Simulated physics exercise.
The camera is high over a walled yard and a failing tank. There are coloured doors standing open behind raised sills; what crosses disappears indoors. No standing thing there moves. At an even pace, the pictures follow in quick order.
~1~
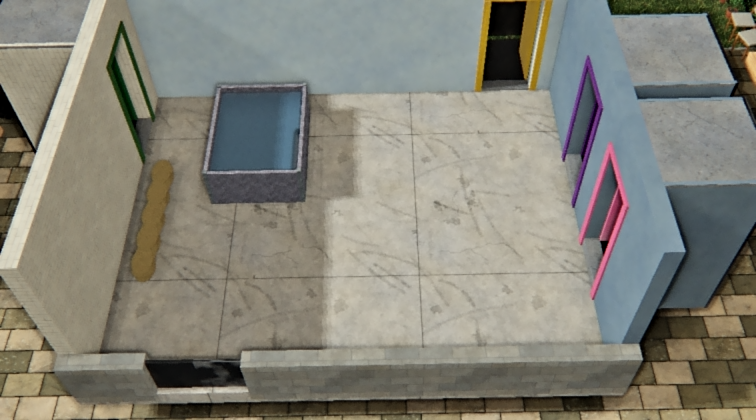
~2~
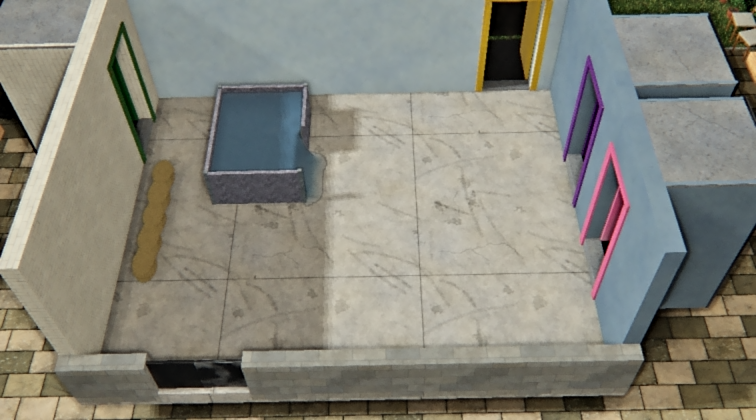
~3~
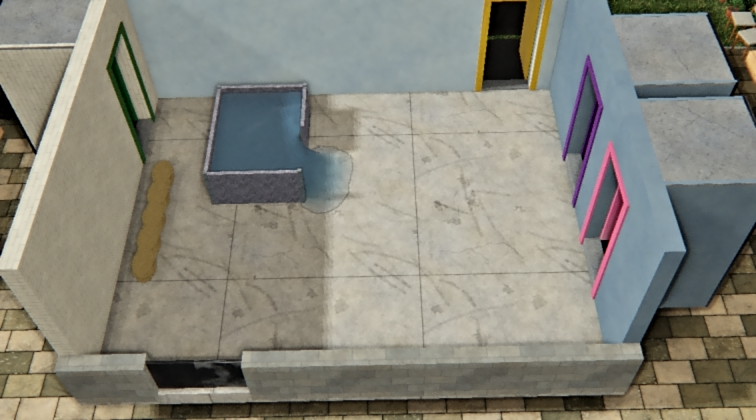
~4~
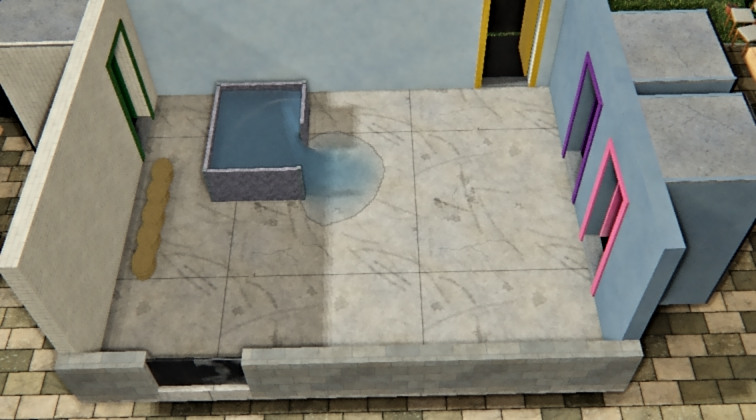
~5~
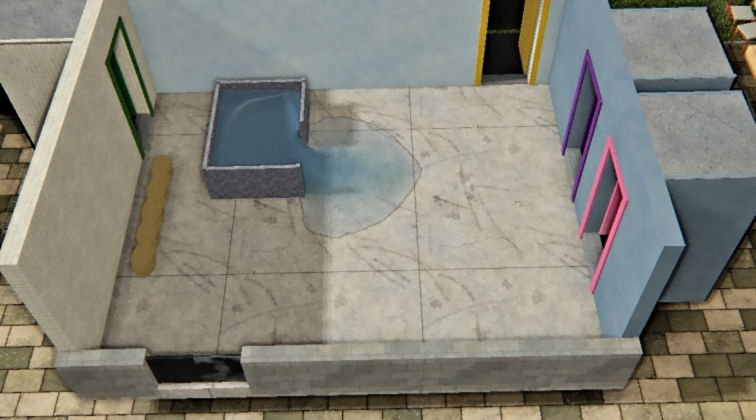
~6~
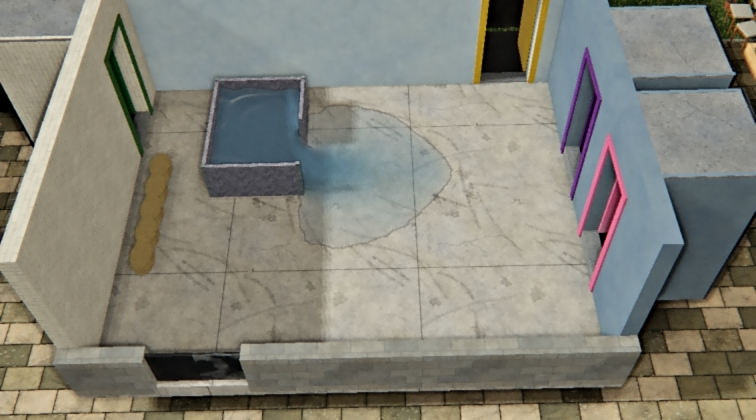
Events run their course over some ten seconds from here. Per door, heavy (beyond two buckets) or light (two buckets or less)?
Yellow door - heavy; pink door - light; green door - light; purple door - light.
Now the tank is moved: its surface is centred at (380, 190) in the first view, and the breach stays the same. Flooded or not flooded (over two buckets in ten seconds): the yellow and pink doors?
Then: The yellow one floods; the pink one takes more.
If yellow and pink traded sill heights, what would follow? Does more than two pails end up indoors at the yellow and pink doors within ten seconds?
I'd say yellow doesn't reach the mark and pink crosses the mark.
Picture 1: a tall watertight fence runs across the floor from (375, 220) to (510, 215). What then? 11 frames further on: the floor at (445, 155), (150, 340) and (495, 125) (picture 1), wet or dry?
Taking the three spots in turn, they are inundated, unwetted and inundated.
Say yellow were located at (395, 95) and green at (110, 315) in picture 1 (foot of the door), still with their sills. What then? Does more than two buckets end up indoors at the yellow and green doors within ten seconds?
My reading: Yellow stays within the limit, green stays within the limit.
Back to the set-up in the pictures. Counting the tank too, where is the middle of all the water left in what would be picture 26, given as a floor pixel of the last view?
I reckon somewhere around (405, 189).
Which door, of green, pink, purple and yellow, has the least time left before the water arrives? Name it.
Looks like the purple door gets there first.
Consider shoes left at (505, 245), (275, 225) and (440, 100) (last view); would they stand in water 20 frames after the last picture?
As listed, the points end up soaked, high and dry and soaked.
A moment on, water covers 35 % of the floor; the yellow door not reached, the pink door not reached, the green door not reached, the purple door wet at the sill, nothing in.
Next, water covers 50 % of the floor; the yellow door wet at the sill, nothing in, the pink door wet at the sill, nothing in, the green door not reached, the purple door wet at the sill, nothing in.
Then, water covers 50 % of the floor; the yellow door under two buckets in, the pink door wet at the sill, nothing in, the green door not reached, the purple door wet at the sill, nothing in.
Later, water covers 55 % of the floor; the yellow door over two buckets in, the pink door wet at the sill, nothing in, the green door not reached, the purple door wet at the sill, nothing in.
In the end, water covers 85 % of the floor; the yellow door over two buckets in, the pink door wet at the sill, nothing in, the green door not reached, the purple door wet at the sill, nothing in.
